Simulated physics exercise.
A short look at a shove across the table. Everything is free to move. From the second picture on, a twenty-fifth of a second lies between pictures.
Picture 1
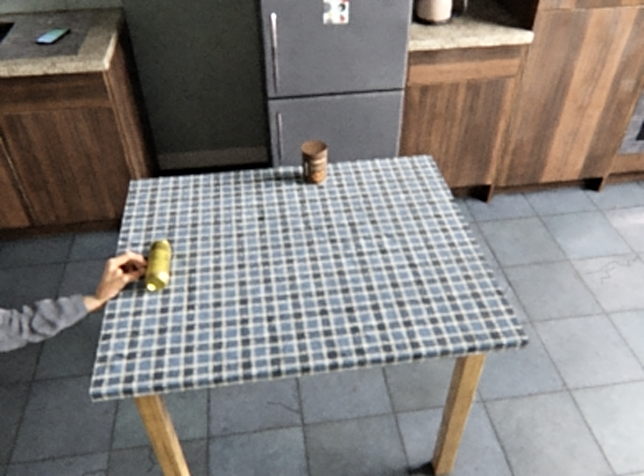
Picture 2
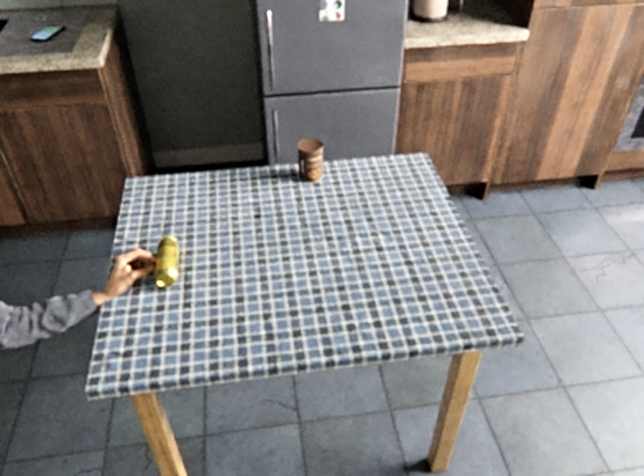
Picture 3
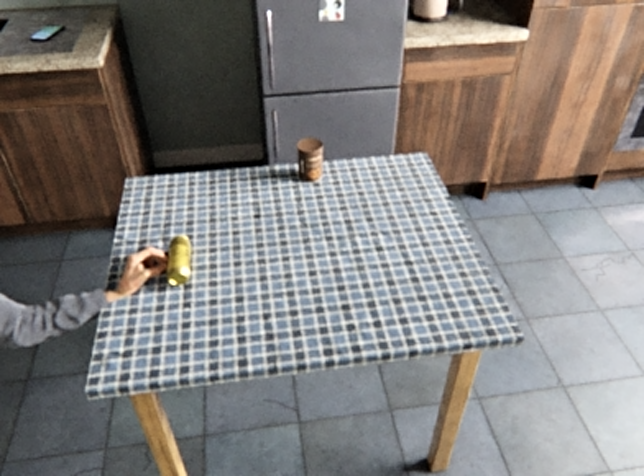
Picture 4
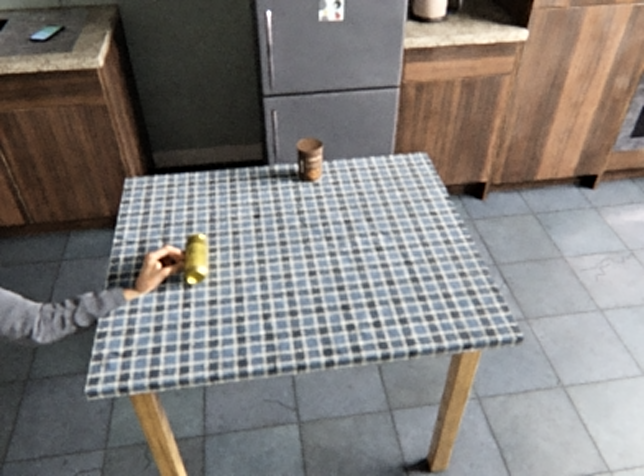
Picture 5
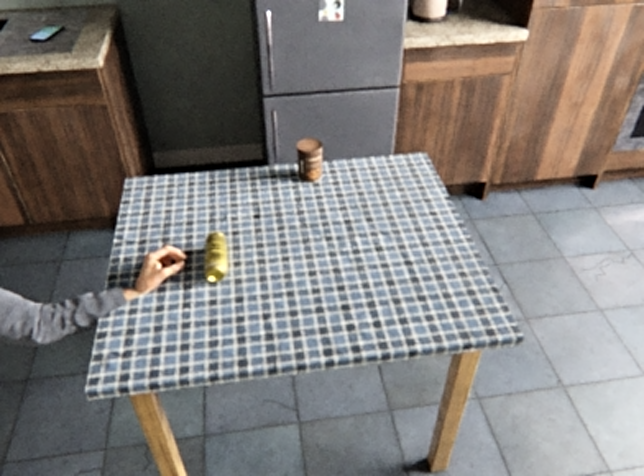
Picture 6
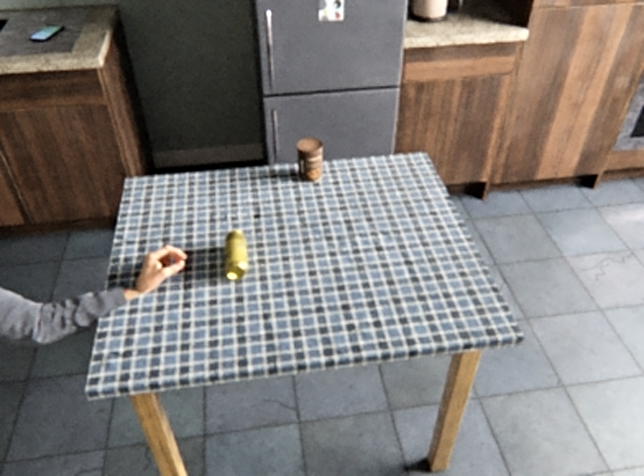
In a kitchen, a hand pushing a yellow can rightward across a checked tablecloth, then staying back as the can rolls on.
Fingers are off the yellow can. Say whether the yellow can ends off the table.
The yellow can drops to the floor.
Then, 0.20 s past the last view, yellow can displaced well along near (328, 245).
Then, 0.50 s past the last view, yellow can displaced well along near (453, 232).
Then, 0.70 s past the last view, yellow can now off the table.
Then, 1.00 s past the last view, things are still on the move.
Finally, off the table, yellow can.
